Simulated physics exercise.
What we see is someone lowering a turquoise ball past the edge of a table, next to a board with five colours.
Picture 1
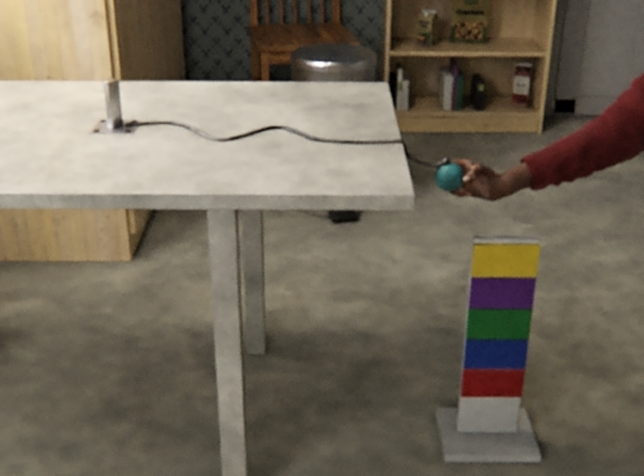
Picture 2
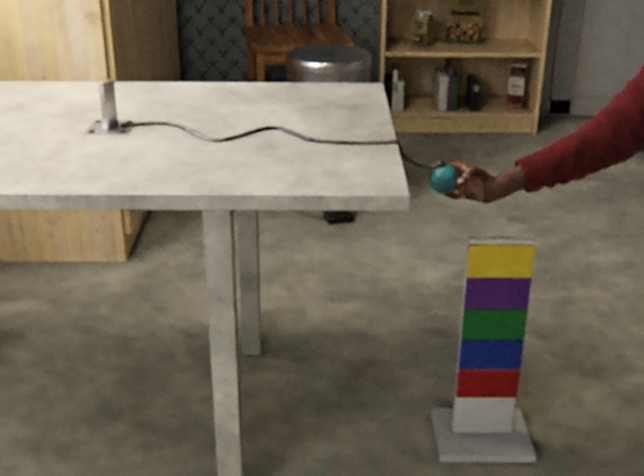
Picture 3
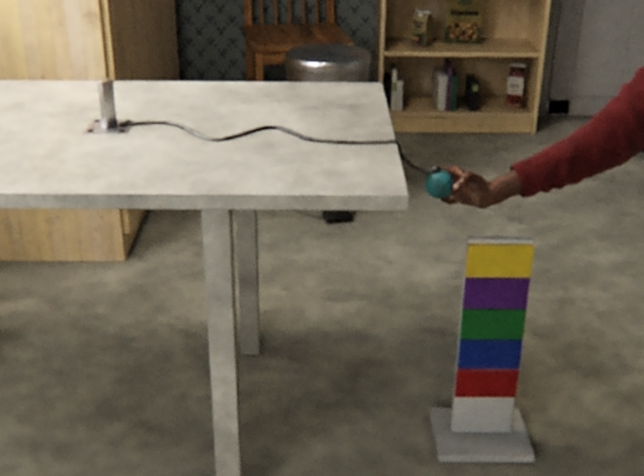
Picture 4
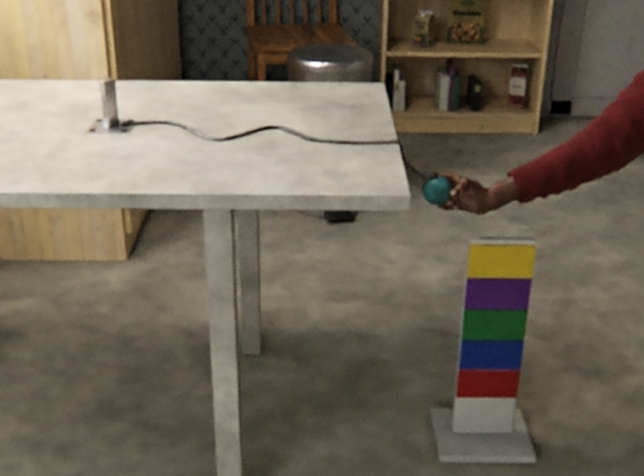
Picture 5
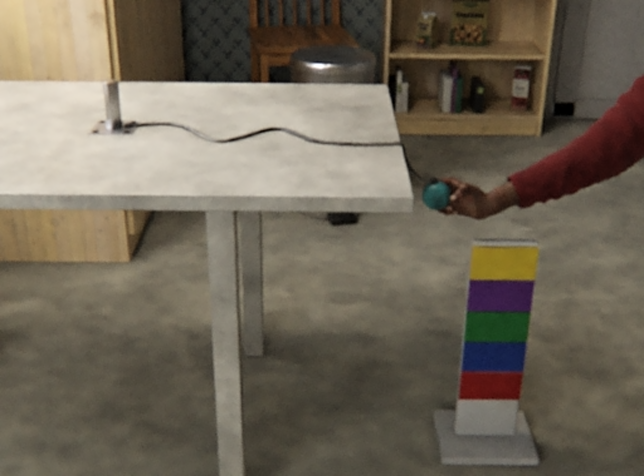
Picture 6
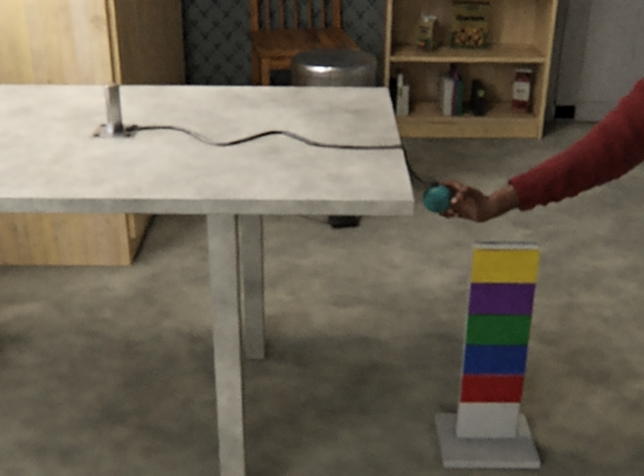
In a room with a grey floor, seen from slightly above, a pale table fills the left, with shelves, a wooden chair and a metal bin behind. A dark cord runs from a small upright post across the tabletop to a turquoise ball held by a red-sleeved arm, above a striped stand. The hand lowers the ball slightly and shifts it left, while the view wobbles faintly.
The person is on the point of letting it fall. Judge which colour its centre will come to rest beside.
Its centre comes to rest beside yellow.
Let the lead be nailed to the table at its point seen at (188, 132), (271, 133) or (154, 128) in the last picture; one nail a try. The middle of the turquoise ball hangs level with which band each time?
Going through the tries in order, you get yellow, higher than all five and yellow.
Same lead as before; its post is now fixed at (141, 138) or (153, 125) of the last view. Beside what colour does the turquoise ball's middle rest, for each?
Answer, in order: Purple, purple.
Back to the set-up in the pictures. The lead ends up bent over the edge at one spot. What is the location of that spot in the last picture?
The one at (349, 148).
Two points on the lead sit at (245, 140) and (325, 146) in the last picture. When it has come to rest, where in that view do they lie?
In that view they reach (273, 138) and (377, 143).
Early on, ball near (421, 261); level with yellow.
Midway, ball near (387, 257); level with yellow.
Near the end, ball near (384, 260); level with yellow.
Finally, ball near (392, 261); level with yellow. Its middle rests at the yellow band.
